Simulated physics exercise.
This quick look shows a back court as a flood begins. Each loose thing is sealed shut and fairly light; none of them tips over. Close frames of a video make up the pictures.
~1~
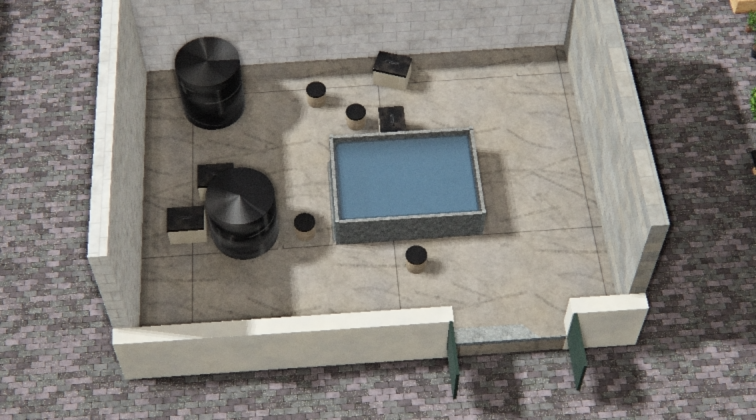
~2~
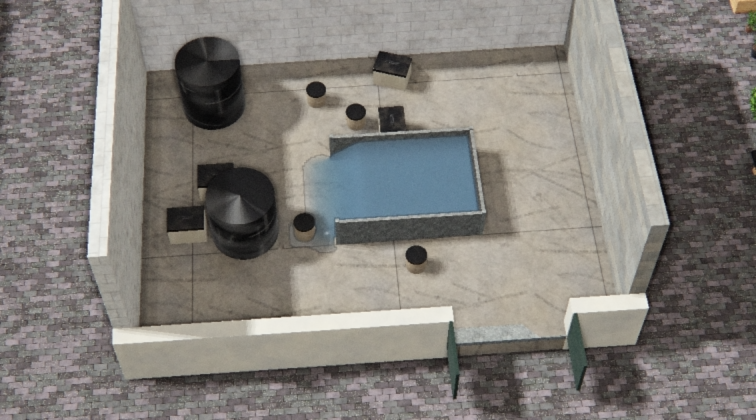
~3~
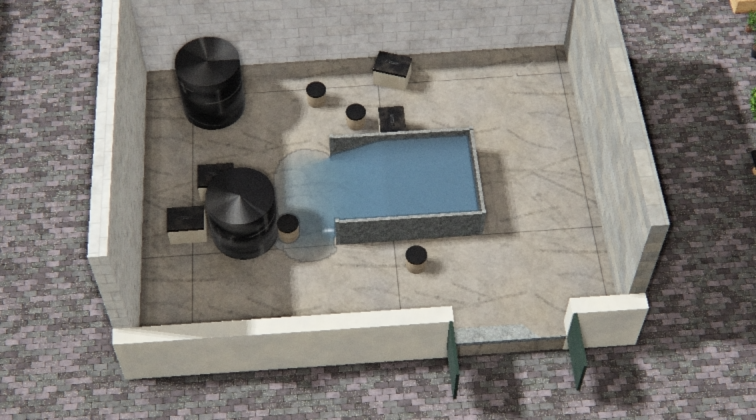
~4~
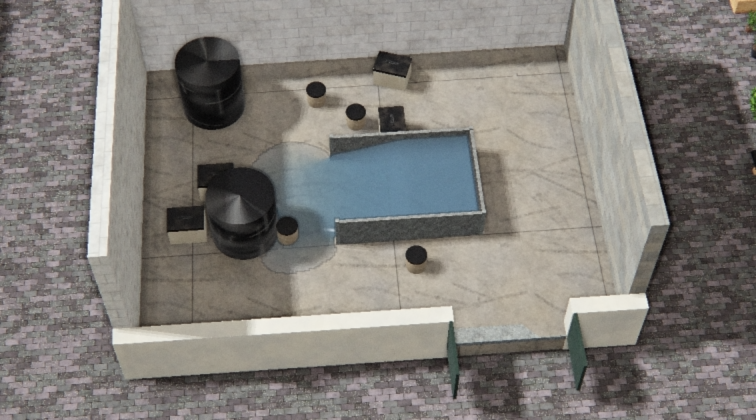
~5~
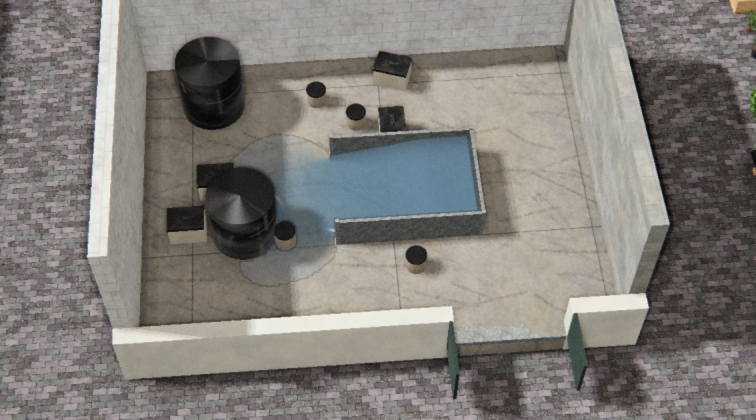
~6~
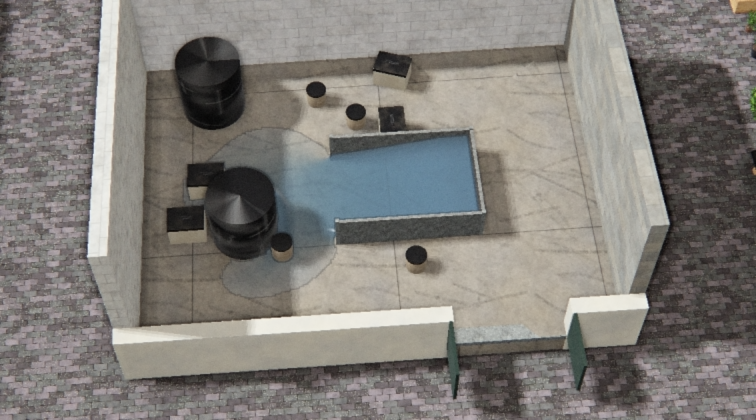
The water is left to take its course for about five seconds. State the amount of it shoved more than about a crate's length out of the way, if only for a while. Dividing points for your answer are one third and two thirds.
Answer: A share between one and two thirds.
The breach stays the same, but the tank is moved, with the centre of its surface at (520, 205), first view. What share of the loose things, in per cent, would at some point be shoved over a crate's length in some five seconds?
Roughly 50 in a hundred.
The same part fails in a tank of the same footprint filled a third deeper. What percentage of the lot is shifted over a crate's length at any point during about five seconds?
Roughly 80 in a hundred.
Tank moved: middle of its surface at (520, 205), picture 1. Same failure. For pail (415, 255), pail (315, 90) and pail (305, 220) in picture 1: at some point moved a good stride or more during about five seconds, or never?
Result per object - went far, stayed close, went far.
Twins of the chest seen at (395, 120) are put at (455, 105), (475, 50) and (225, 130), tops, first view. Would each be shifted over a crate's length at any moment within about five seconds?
So, in order, the copies go nowhere much, nowhere much, a long way.
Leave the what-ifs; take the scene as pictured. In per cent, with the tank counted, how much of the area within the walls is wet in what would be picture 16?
Something like 40 in a hundred.
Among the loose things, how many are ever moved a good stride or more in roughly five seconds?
The total is 5.
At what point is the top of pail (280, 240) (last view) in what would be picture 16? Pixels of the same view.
The top ends up somewhere near (235, 319).
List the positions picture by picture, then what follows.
A pail at (305, 222), on the bottom; a chest at (216, 174), on the bottom; 0 of 8 have shifted, in the first picture.
A pail at (304, 222) rests on the ground; a chest at (216, 174) rests on the ground; 0 of 8 have shifted, in the second picture.
A pail at (288, 223) rests on the ground, close to its start; a chest at (216, 174), on the bottom; 1 of 8 have shifted, in the third picture.
A pail at (287, 226), afloat, close to its start; a chest at (216, 174), on the bottom; 1 of 8 have shifted, in the fourth picture.
A pail at (285, 230) floats, a stride from its start; a chest at (215, 174), on the bottom; 1 of 8 have shifted, in the fifth picture.
A pail at (281, 242), afloat, a stride from its start; a chest at (206, 174), on the bottom, close to its start; 2 of 8 have shifted, in the sixth picture.
A moment on, 2 of 8 are well off their spots; 1 afloat.
Next, 2 of 8 are well off their spots; 2 afloat.
Later, 2 of 8 are well off their spots; 3 afloat.
In the end, 5 of 8 are well off their spots, and 5 have been at some point; 3 afloat.
